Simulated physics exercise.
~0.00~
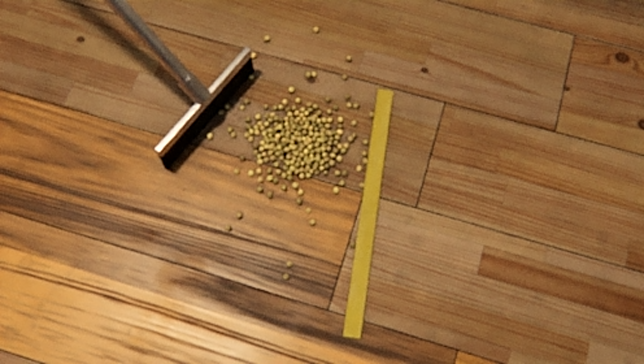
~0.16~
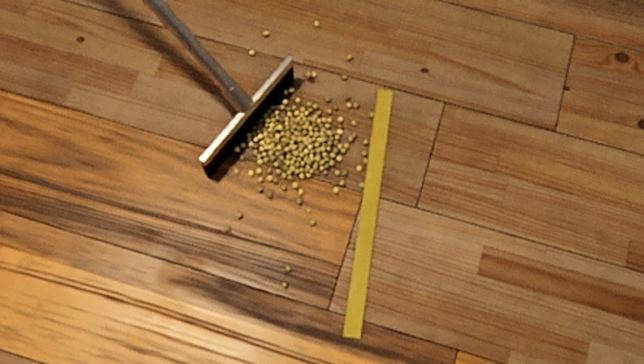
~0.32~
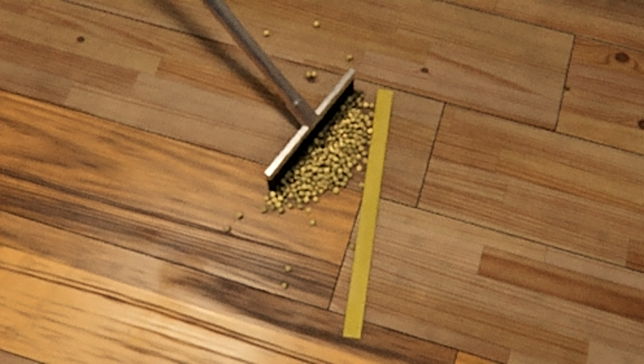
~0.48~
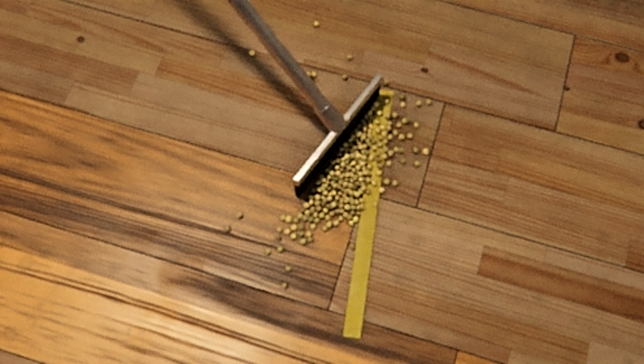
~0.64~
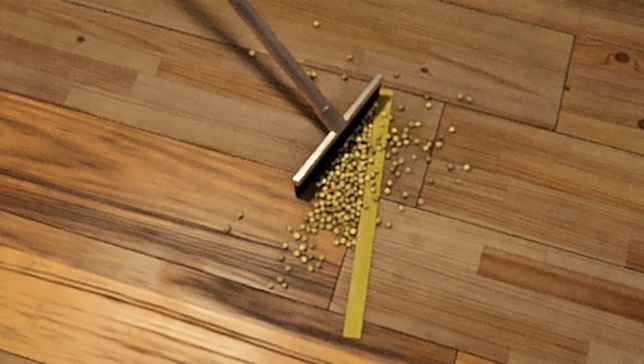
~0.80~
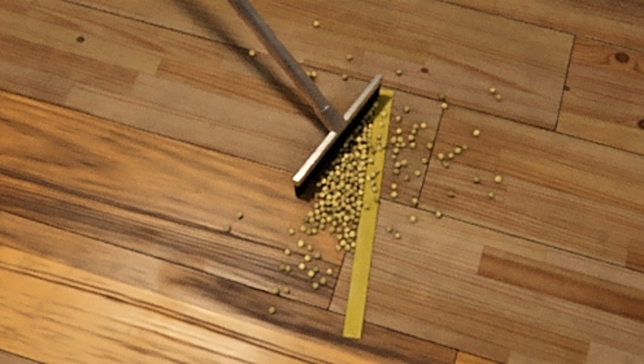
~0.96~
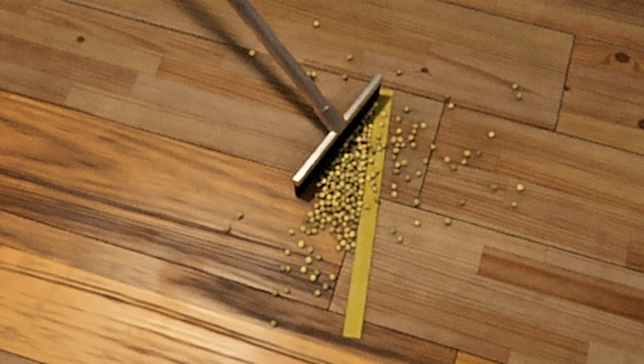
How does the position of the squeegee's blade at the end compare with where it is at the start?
At the start the blade is to the left of the bean pile, well away from the yellow strip. At the end it is further right and slightly lower, with its upper end close to the top of the strip.
